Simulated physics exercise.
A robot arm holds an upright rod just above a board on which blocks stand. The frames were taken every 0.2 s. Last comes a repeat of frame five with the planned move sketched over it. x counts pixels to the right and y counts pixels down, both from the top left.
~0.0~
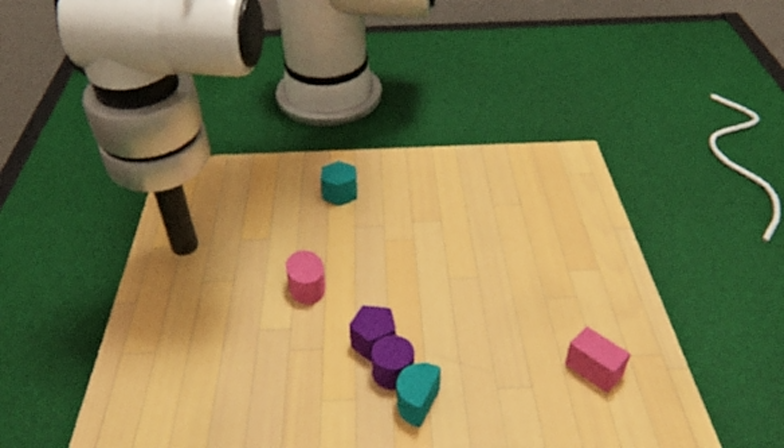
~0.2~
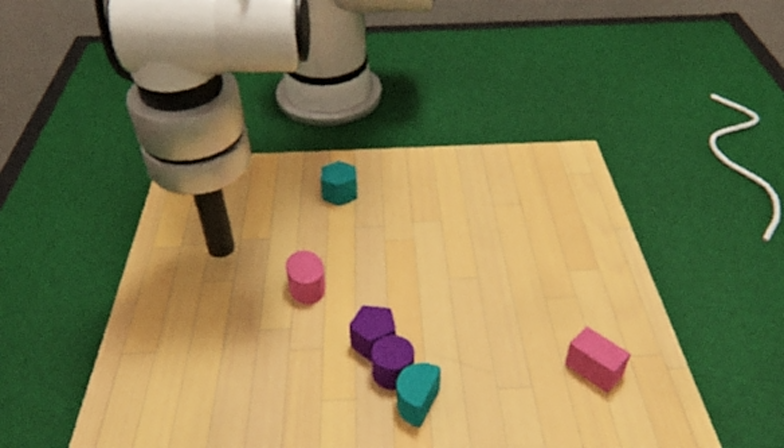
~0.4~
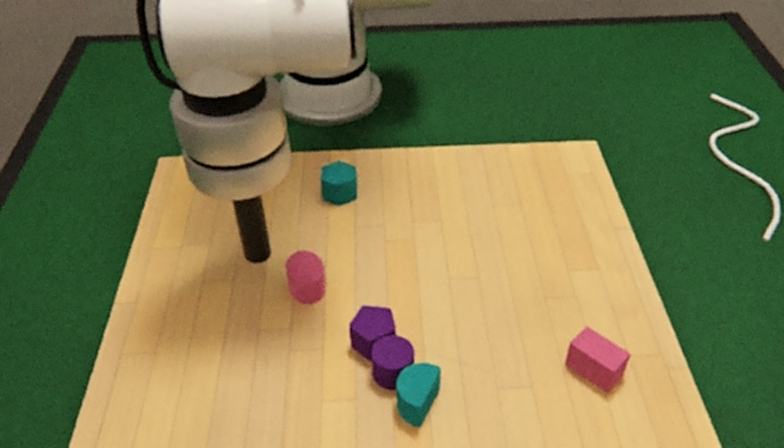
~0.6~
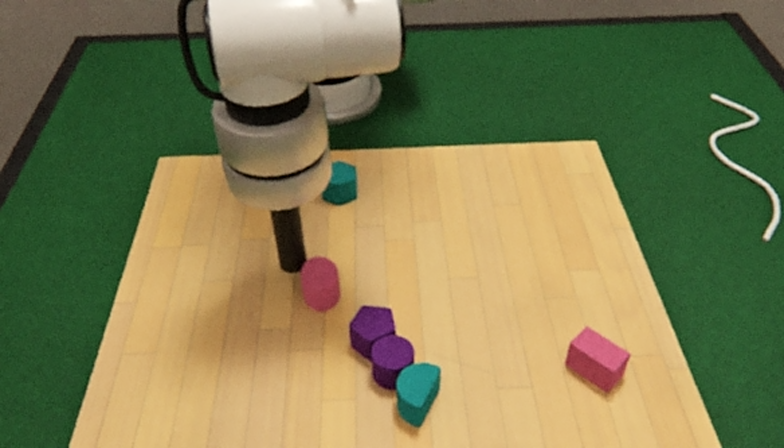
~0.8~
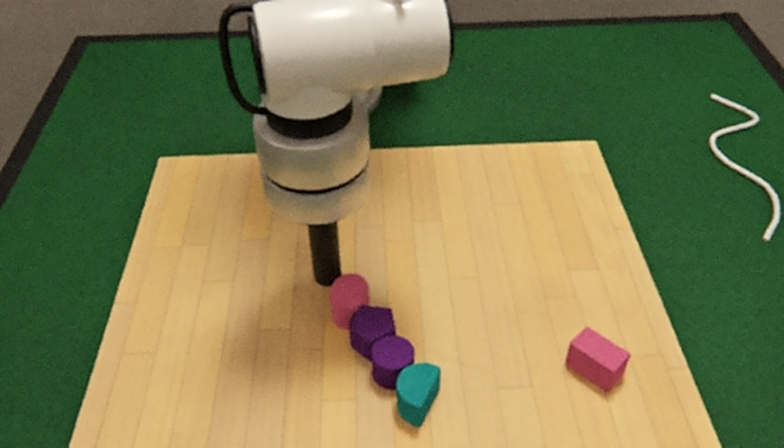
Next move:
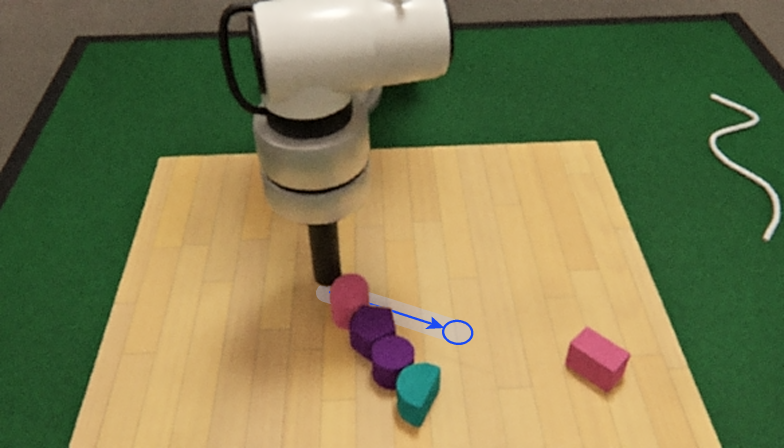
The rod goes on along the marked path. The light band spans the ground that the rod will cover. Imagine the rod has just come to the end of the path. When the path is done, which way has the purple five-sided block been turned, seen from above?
The answer is clockwise.
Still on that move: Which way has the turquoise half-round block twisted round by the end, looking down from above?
From above, counter-clockwise.
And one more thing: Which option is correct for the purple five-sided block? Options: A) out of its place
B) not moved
A.
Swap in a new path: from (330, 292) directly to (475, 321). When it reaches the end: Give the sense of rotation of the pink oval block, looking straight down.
From above, it turns clockwise.
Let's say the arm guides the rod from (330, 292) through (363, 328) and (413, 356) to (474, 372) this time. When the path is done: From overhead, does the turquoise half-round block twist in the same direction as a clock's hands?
I'd say no.
The line goes in a line from (330, 292) to (458, 332).
The first path, step by step. One third of the way, rod at (372, 289); pink oval block at (386, 307), turned 25° clockwise; purple five-sided block at (392, 343), turned 25° clockwise; purple cylinder at (404, 379); turquoise half-round block at (434, 408), turned 15° anticlockwise.
Two thirds of the way, rod at (414, 303); pink oval block at (411, 323), turned 80° clockwise; purple five-sided block at (395, 357), turned 30° clockwise; purple cylinder at (403, 395); turquoise half-round block at (439, 421), turned 35° anticlockwise.
At the end, rod at (459, 317); pink oval block at (416, 326), turned 100° clockwise; purple five-sided block at (395, 357), turned 30° clockwise; purple cylinder at (403, 395); turquoise half-round block at (439, 421), turned 35° anticlockwise.
